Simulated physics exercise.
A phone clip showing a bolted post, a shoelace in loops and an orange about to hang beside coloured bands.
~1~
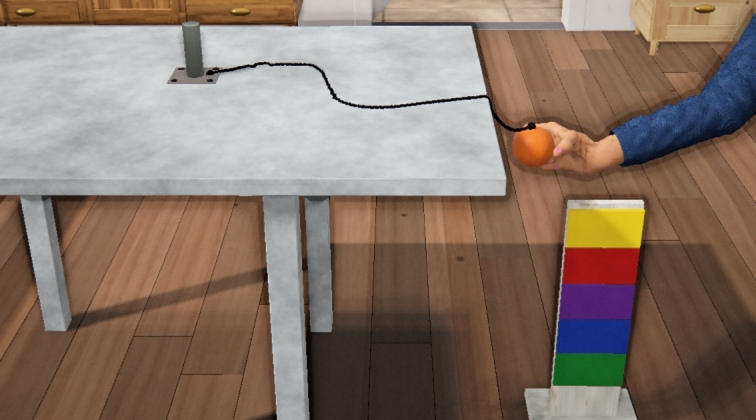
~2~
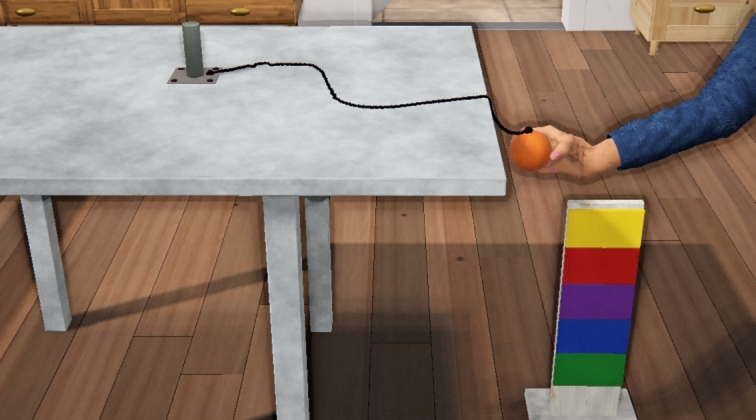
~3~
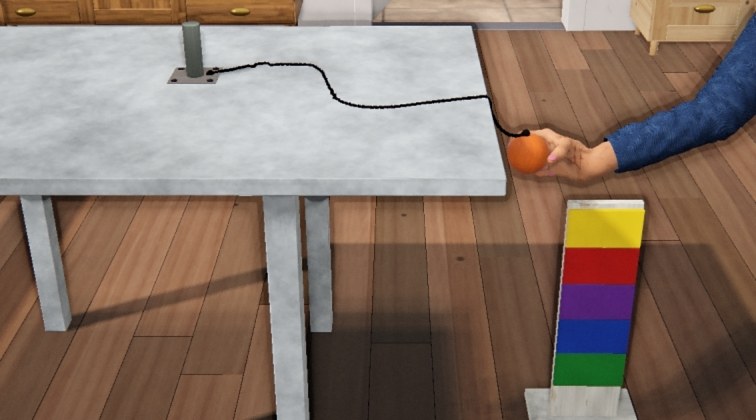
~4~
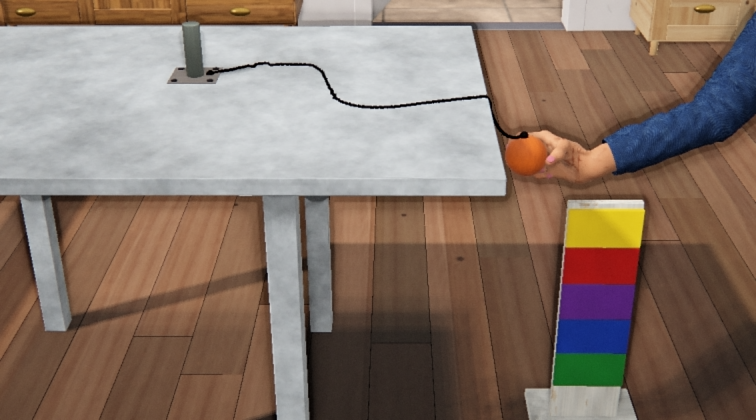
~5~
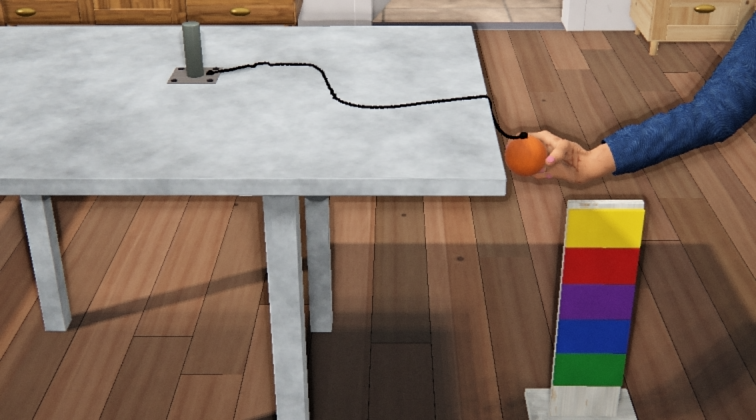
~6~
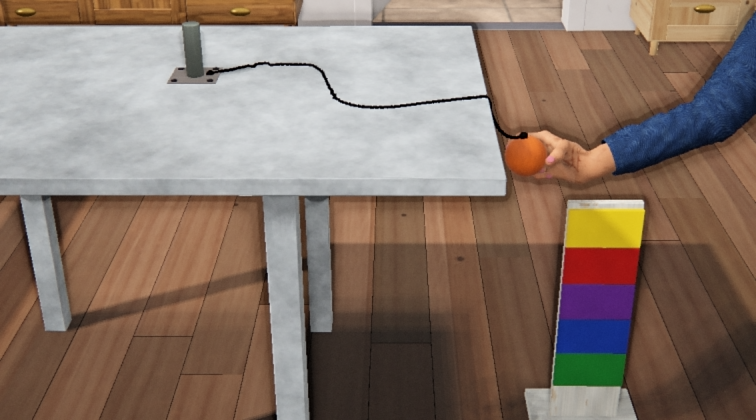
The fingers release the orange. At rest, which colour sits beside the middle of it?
Its centre is beside red.
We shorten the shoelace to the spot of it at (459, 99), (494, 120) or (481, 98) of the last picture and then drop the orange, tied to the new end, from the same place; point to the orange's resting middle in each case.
Respectively (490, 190), (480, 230) and (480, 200).
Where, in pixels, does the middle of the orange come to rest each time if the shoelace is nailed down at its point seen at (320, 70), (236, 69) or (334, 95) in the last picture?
Approximately at (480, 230), at (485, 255) and at (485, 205), in that order.
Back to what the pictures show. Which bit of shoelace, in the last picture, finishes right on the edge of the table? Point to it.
Look near (380, 108).
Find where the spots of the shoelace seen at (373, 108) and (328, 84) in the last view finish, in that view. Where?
Near (477, 83) and (388, 80).
Early on, orange near (463, 227); level with yellow.
Midway, orange near (479, 246); level with red.
Finally, orange near (488, 257); level with red. Its centre hangs level with the red band.
